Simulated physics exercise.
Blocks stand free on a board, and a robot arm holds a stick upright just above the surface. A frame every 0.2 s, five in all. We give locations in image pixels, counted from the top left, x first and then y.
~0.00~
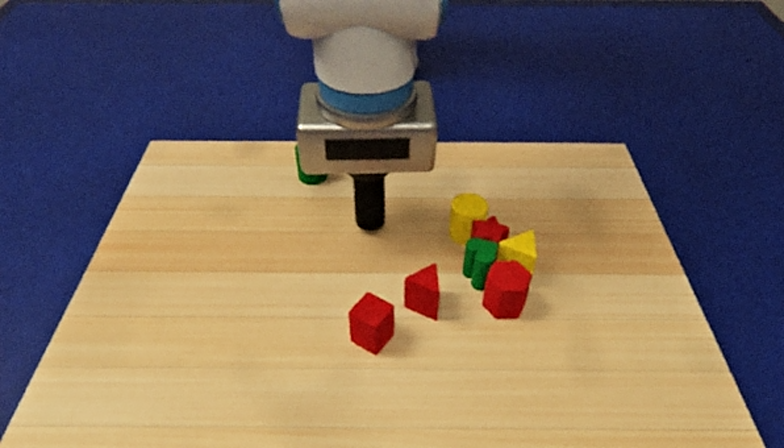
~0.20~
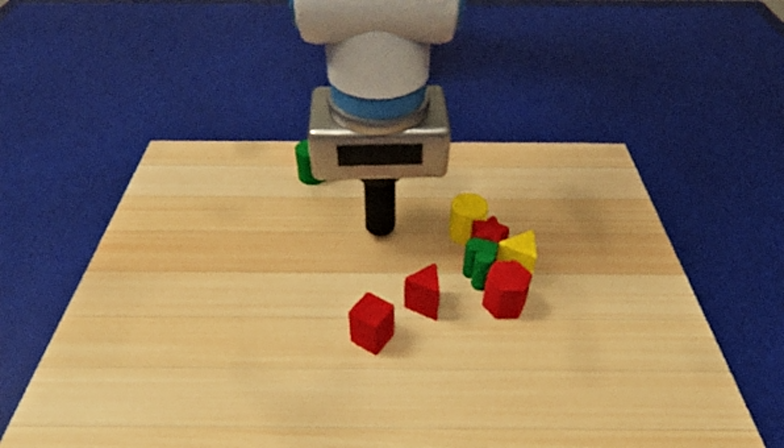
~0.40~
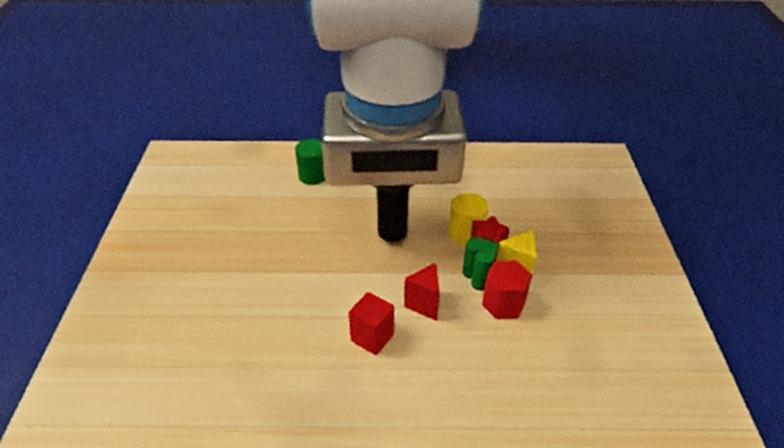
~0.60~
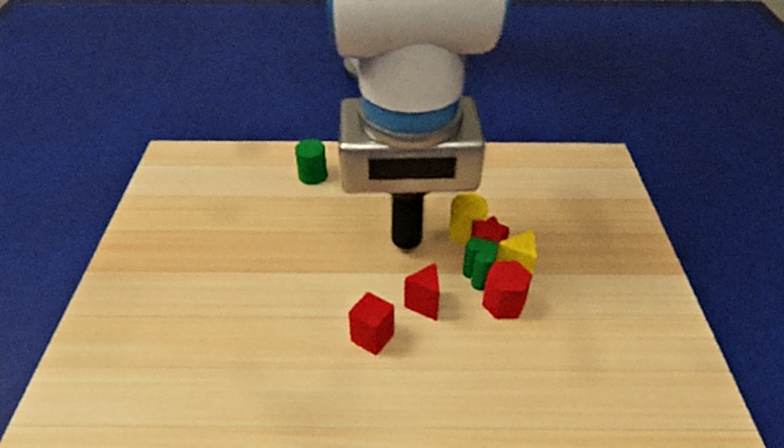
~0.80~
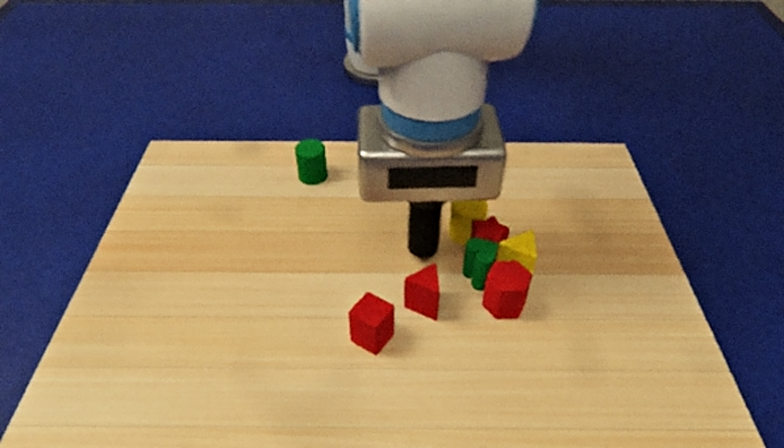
To begin with, a robot arm holds a dark stick upright above a wooden board, left of a cluster of red, green and yellow blocks. The arm then moves the stick steadily right and slightly toward the viewer, ending close to the cluster's left side, while all the blocks stay still.
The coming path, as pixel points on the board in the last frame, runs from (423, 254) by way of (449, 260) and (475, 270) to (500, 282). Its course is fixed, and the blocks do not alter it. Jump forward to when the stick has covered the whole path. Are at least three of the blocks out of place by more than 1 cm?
In short: Yes.
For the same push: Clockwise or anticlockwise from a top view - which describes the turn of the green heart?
Clockwise.
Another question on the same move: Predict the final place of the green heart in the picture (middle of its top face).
At the end it should sit near (522, 276).
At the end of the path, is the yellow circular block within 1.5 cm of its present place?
That would be a yes.
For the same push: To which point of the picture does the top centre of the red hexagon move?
At the end it should sit near (531, 303).
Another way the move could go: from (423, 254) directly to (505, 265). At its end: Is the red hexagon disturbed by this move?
It is no longer where it was.
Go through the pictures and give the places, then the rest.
Stick tip at (370, 221); block tops, yellow circular block at (470, 204); green heart at (483, 249); red star at (490, 228); red hexagon at (510, 275); yellow three-sided block at (523, 243), in the first picture.
Stick at (380, 226); blocks unchanged, in the second picture.
Stick at (393, 232); blocks unchanged, in the third picture.
Stick at (407, 239); blocks unchanged, in the fourth picture.
Stick at (423, 247); yellow circular block at (470, 204); green heart at (483, 249); red star at (490, 228); red hexagon at (510, 275); yellow three-sided block at (523, 243), in the fifth picture.
What follows on the original path. Halfway along, stick at (463, 257); green heart at (493, 254); red star at (494, 228), turned 15° anticlockwise; red hexagon at (516, 281).
At the end, stick at (501, 274); yellow circular block in place; green heart at (522, 276), turned 65° clockwise; red star at (506, 228), turned 65° anticlockwise; red hexagon at (531, 303); yellow three-sided block at (540, 244), turned 35° anticlockwise.
